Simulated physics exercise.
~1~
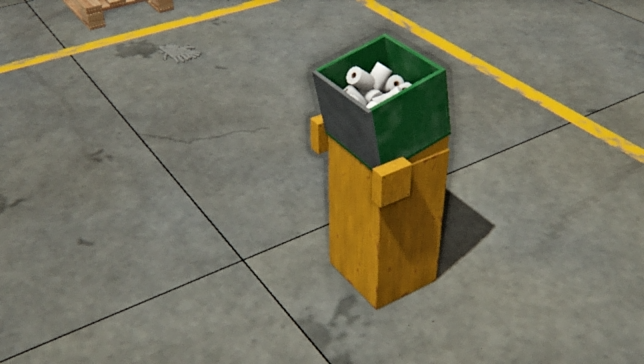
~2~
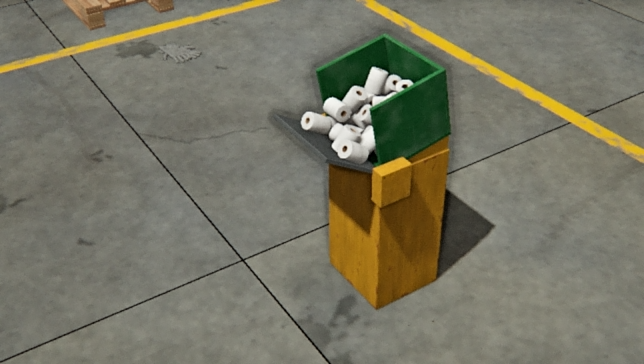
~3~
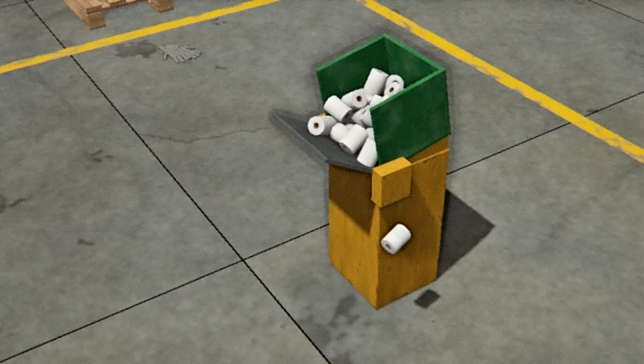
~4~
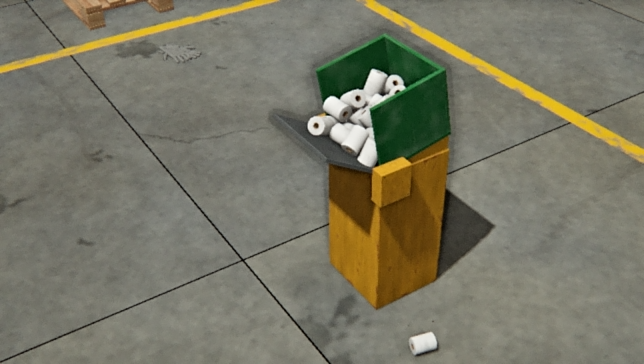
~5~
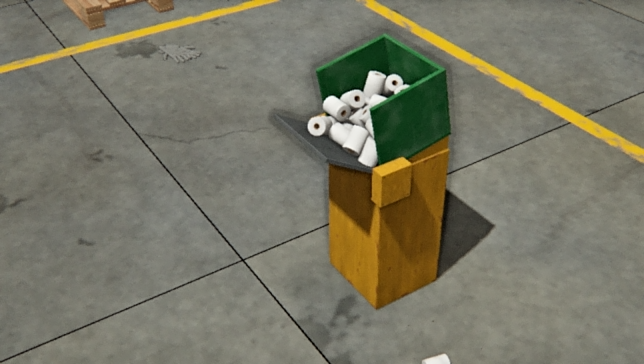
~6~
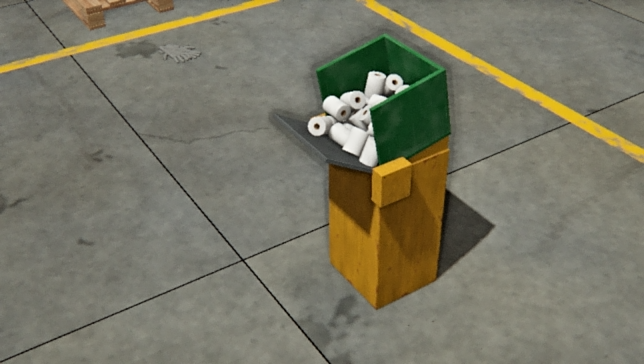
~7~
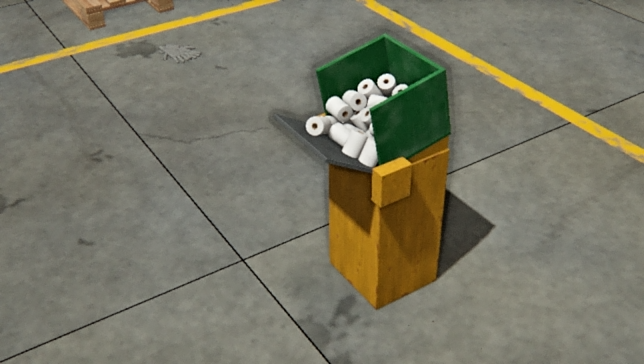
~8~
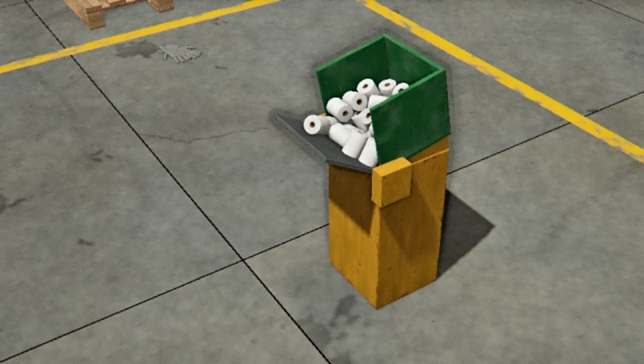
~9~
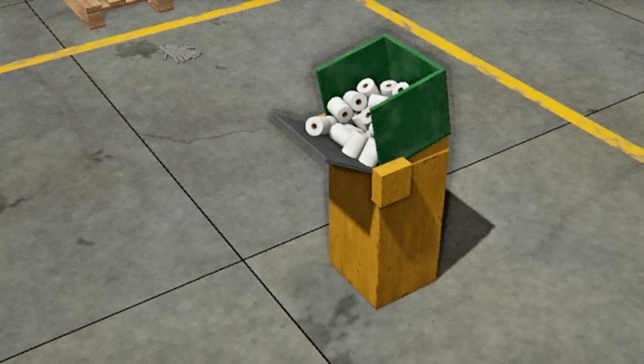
Flap dropping open on a green hopper, white paper rolls sliding onto it, one falling and rolling away, the rest staying put.
